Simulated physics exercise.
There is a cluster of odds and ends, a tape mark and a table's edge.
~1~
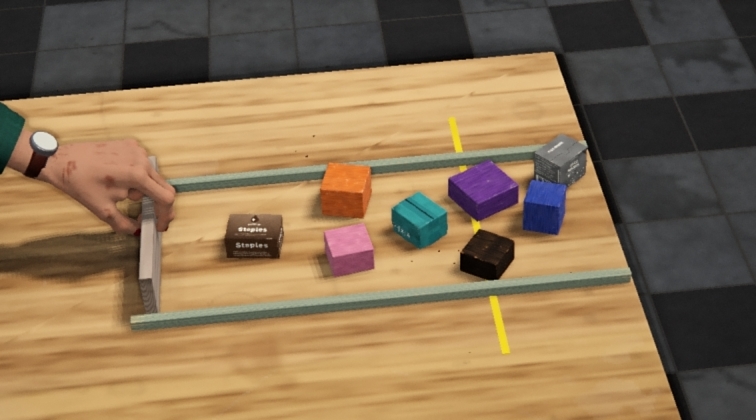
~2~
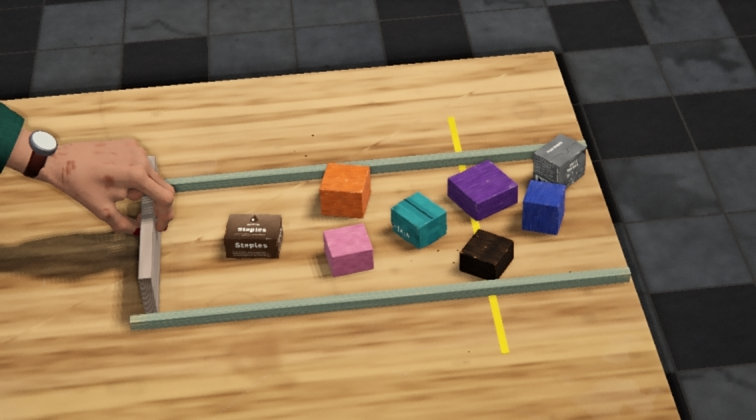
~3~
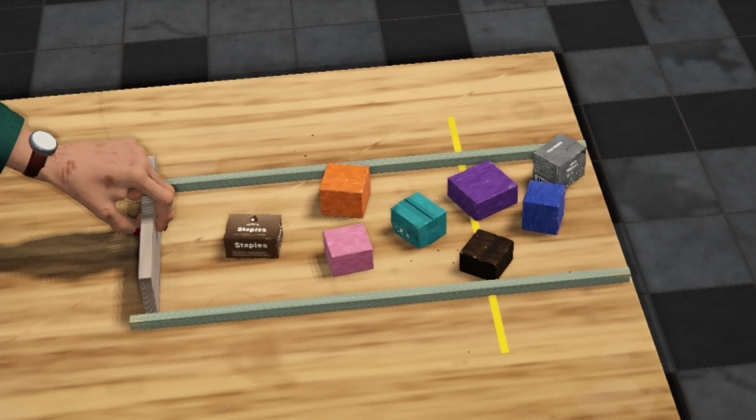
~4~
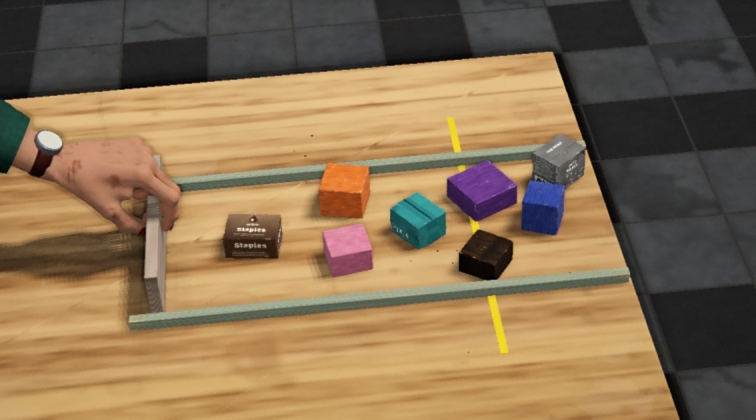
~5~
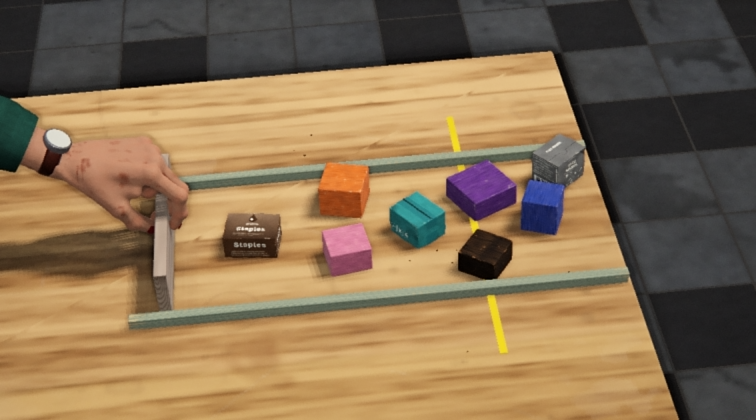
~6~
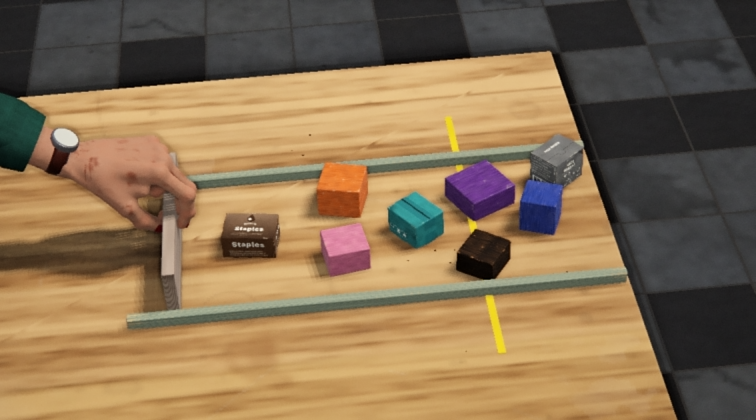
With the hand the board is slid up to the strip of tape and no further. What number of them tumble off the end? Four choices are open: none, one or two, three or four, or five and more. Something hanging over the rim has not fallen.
Spilled: Not one.
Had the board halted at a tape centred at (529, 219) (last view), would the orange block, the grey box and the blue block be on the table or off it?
The orange block stays put, the grey box topples down, the blue block topples down.
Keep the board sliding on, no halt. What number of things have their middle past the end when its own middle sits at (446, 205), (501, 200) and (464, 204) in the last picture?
Over the end: 0, 2, 0.
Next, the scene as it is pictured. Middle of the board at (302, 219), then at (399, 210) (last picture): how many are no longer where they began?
First 1, then 5.
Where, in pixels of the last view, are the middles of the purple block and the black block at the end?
The first one ends at (544, 182), the second at (543, 254).
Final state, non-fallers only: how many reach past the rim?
The tally is 1.
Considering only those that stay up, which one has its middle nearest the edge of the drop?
The grey box.
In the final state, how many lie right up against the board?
Contact count: 3.
Early on, none off yet; grey box at rest near (557, 164); blue block at rest near (541, 207); purple block at rest near (480, 190).
A while later, none off yet; grey box at rest near (557, 164); blue block at rest near (541, 207); purple block at rest near (483, 190).
Finally, the number that fall off is zero.
